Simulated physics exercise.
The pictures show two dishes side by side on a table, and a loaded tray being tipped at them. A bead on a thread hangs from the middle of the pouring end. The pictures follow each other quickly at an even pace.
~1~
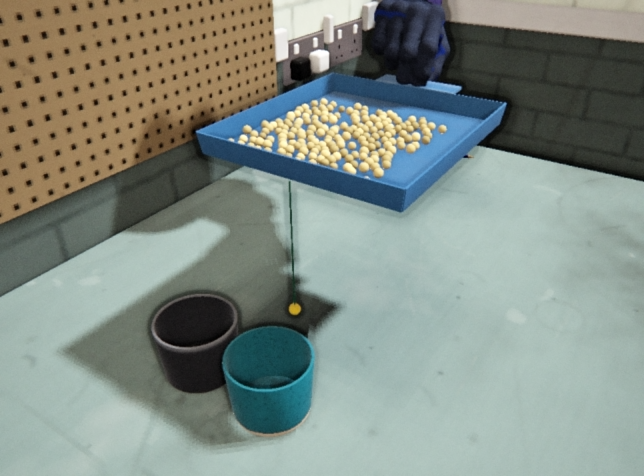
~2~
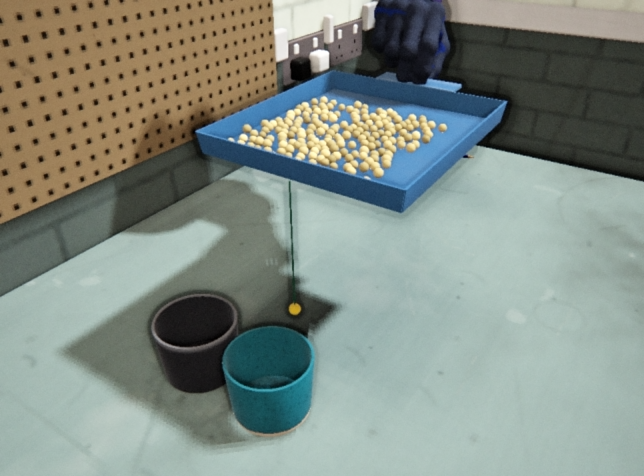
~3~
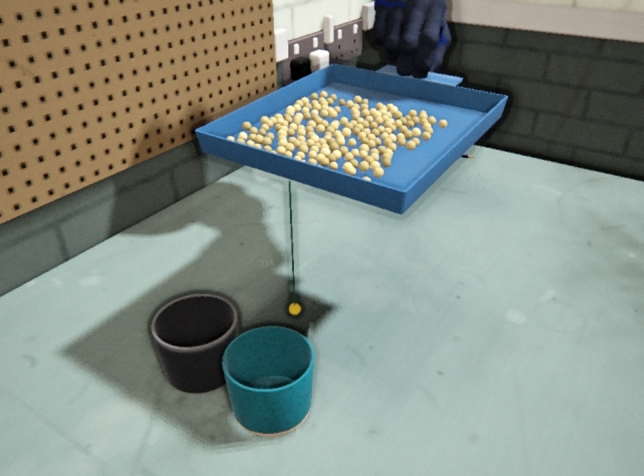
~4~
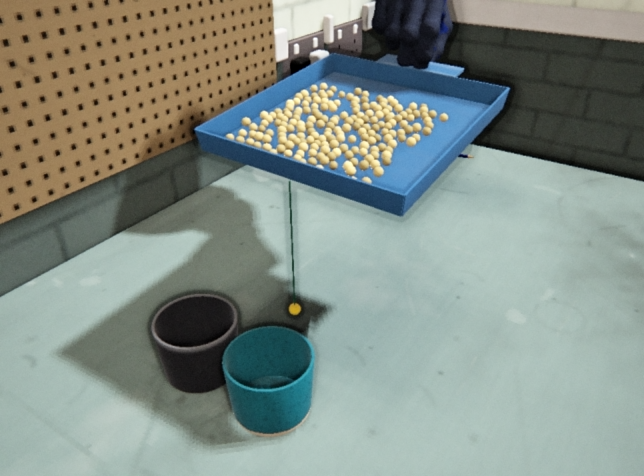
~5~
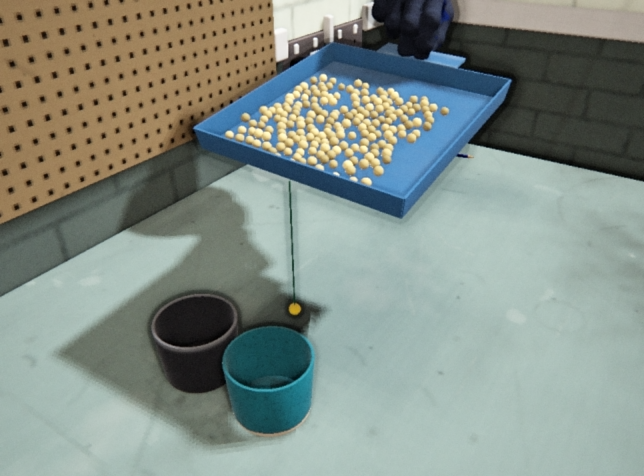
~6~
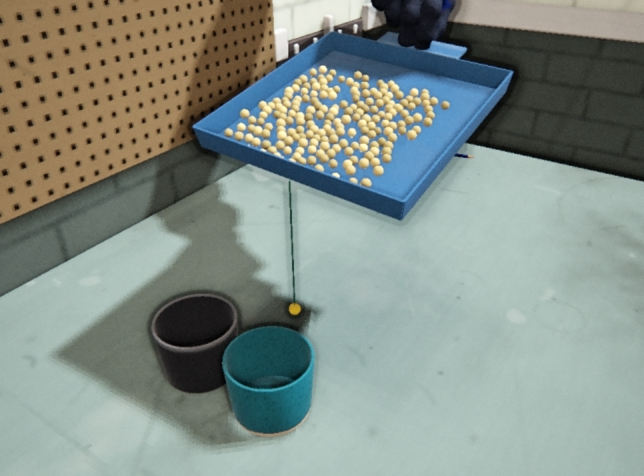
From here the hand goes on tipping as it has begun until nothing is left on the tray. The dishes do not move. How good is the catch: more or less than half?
Together they catch under half.
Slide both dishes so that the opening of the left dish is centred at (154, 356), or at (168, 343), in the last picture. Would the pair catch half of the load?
In turn: Less than half; under half.
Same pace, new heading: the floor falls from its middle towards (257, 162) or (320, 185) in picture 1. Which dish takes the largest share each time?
First the dish on the left, then the right dish.
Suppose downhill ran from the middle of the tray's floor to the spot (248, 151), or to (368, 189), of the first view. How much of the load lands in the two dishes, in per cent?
Near 10 % and 0 %.
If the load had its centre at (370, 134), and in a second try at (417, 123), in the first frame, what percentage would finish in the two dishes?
First some 20, then 0 per cent.
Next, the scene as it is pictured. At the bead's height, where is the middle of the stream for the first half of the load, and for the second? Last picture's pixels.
At about (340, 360), then at (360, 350).
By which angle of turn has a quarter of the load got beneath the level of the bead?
Near 105 degrees.
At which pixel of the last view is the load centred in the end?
Around (349, 444).
Soon, tray tipped steeply; all on the tray.
A while on, tray tipped right over; nearly all on the tray; a stray few outside both.
Towards the end, tray tipped past a quarter turn; about a quarter in the right dish; most outside both.
Finally, tray tipped past a quarter turn; about a quarter in the right dish; none in the left dish; most outside both.
